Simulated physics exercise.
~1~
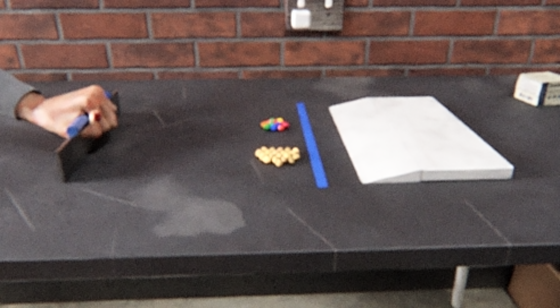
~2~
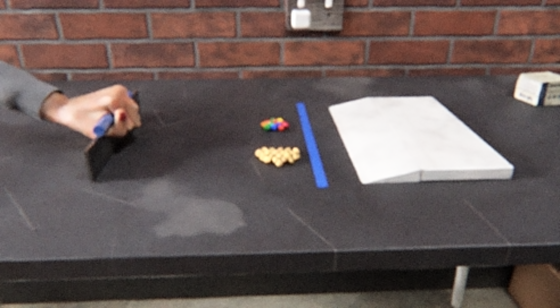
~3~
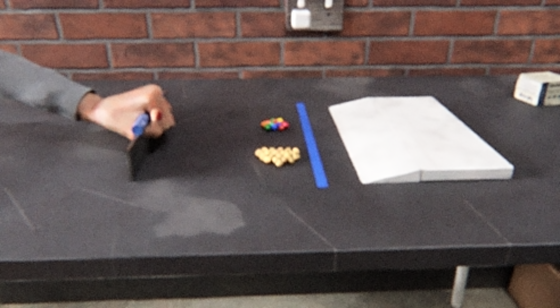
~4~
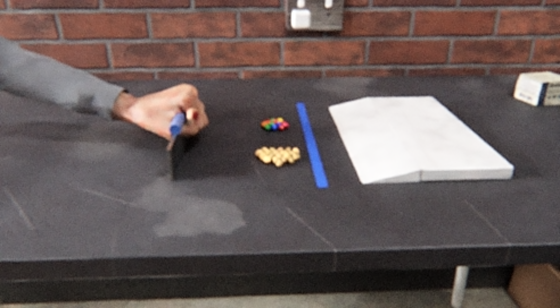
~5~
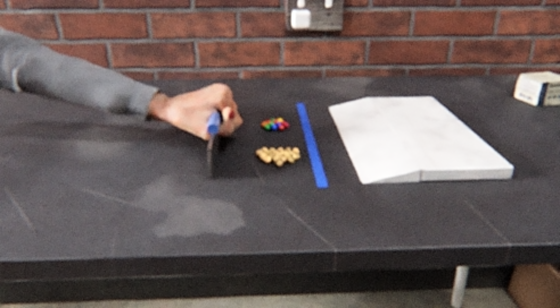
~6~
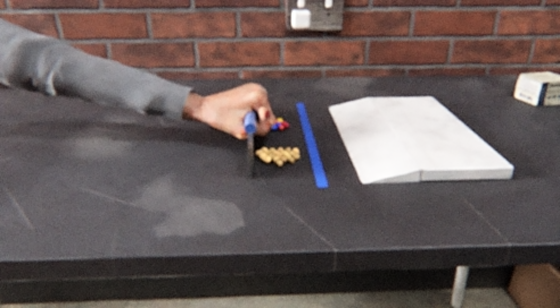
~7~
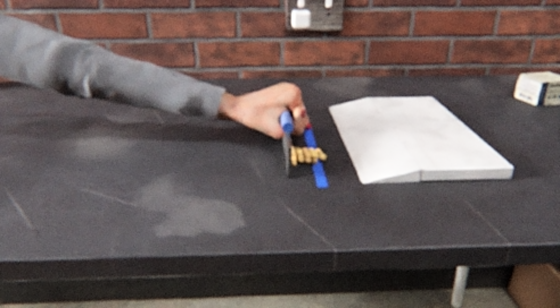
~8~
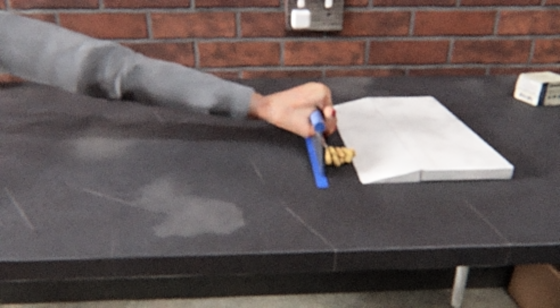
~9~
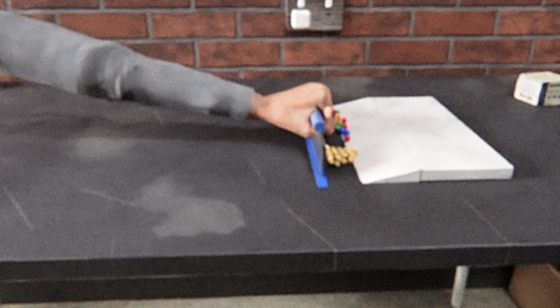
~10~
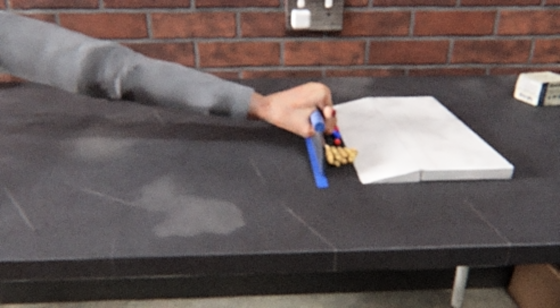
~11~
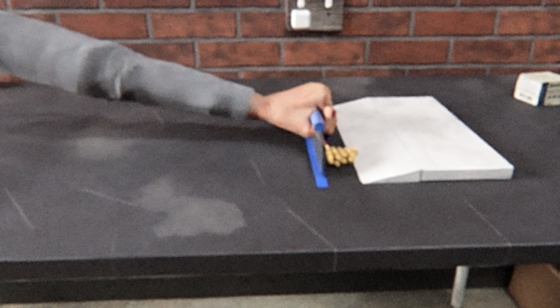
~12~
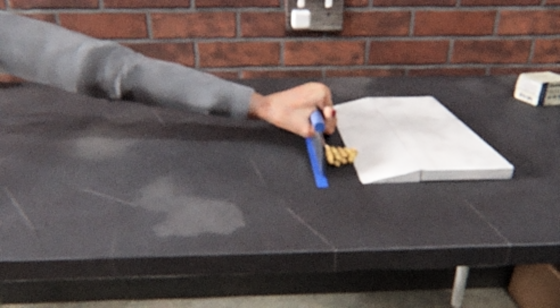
A hand in a grey sleeve grips a blue-handled scraper and slides it rightward across a dark, scratched tabletop, seen from slightly above with a brick wall behind. Ahead of it lie a small multicoloured cluster at the back and a yellowish pile nearer the front, then a strip of blue tape and a low white wedge. The scraper reaches both groups and pushes them over the tape toward the slab, where the hand stops. The colourful pieces briefly show at the wedge's edge, then slip back behind the hand. The yellowish pile rests just short of the wedge.
